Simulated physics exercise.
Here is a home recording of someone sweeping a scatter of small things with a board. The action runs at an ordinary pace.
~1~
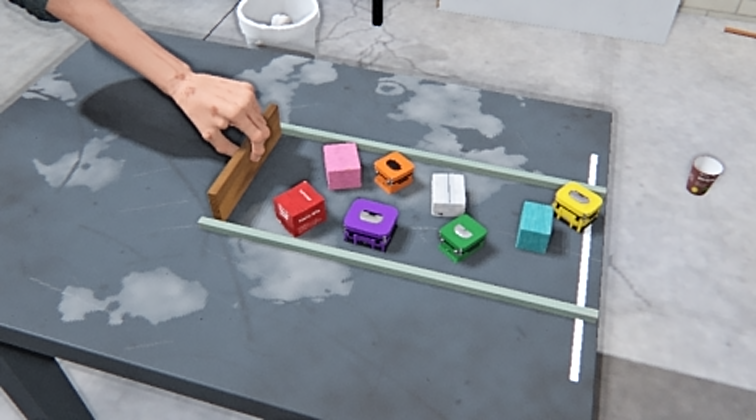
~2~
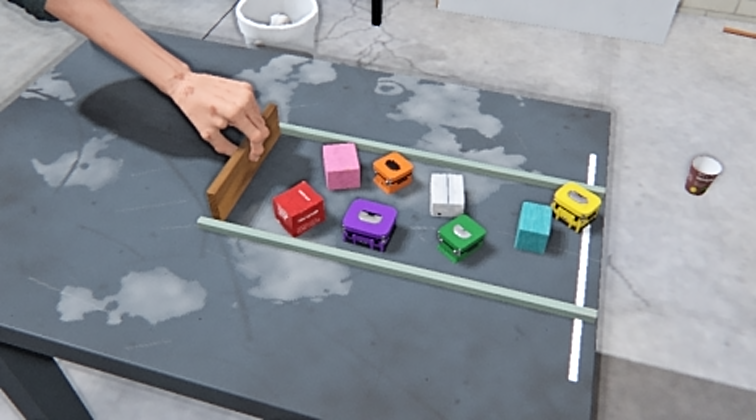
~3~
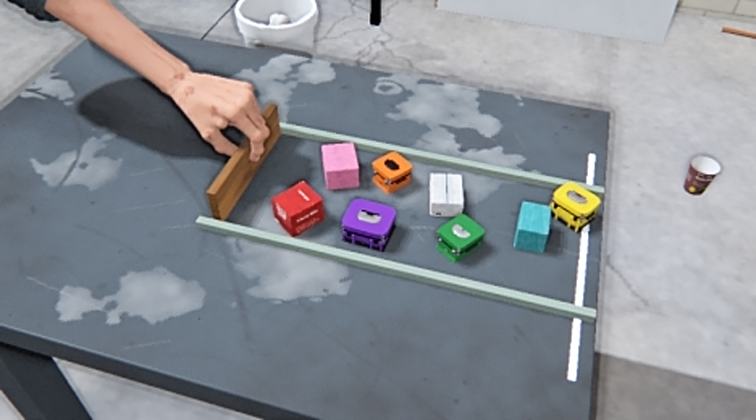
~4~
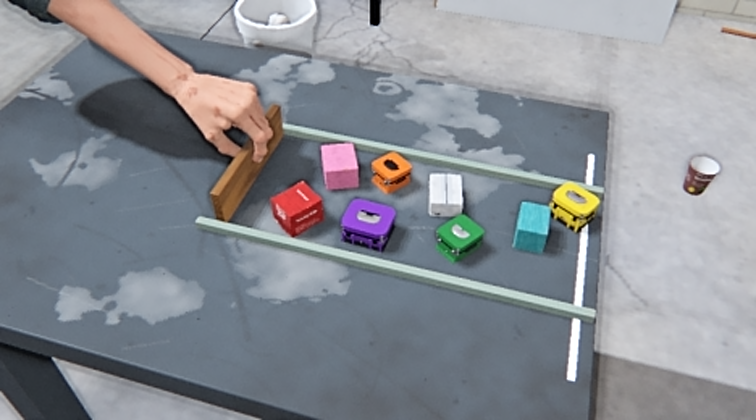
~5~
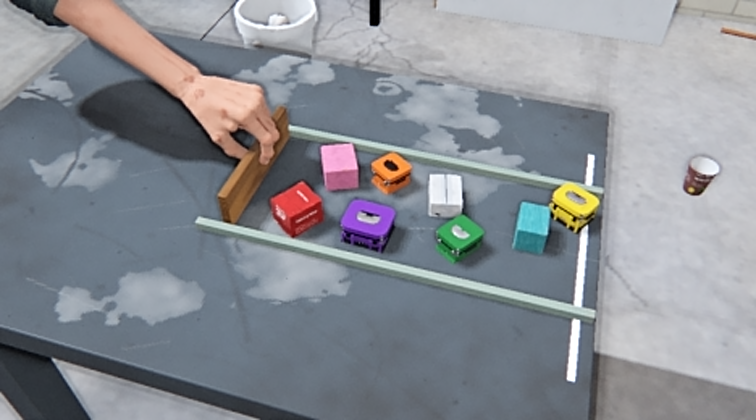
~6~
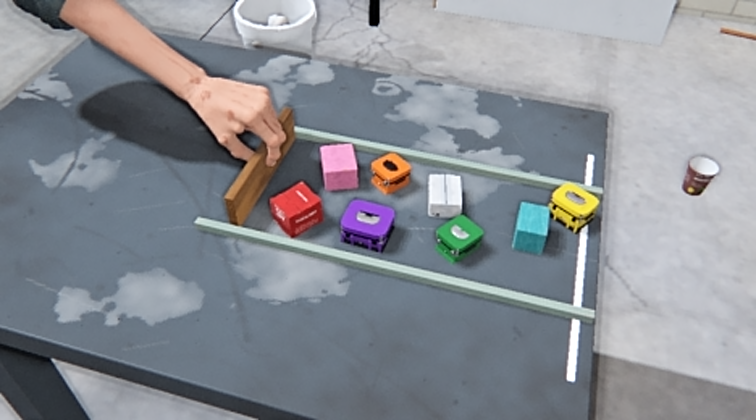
On a dark tabletop, a hand slides a wooden board slightly right between two pale rails, toward scattered small colourful boxes and cases.
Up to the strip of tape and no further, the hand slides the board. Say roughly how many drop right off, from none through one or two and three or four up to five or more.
Dropping off: Five or more.
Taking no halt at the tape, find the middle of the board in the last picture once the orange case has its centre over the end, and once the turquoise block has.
First near (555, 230), second near (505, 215).
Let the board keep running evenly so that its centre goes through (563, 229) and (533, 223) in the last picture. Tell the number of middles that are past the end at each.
By place, the count comes to 6 and 3.
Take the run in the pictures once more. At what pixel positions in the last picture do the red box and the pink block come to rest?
The first near (602, 272), the second near (604, 228).
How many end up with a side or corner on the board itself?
My count gives 2.
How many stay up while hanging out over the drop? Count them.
2 in all.
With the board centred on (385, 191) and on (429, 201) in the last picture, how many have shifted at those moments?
By then 6, and 7.
Soon after, none off yet; yellow case at rest near (573, 207); turquoise block at rest near (531, 228); green case at rest near (459, 240).
After that, none off yet; yellow case at rest near (573, 207); turquoise block displaced a little near (555, 229); green case displaced well along near (529, 250).
And then, none off yet; yellow case tilting a little near (613, 212); turquoise block tilting a little near (615, 243); green case displaced well along near (603, 264).
In the end, the number that fall off is five or more; gone, purple case, orange case, white box, green case, turquoise block and yellow case.
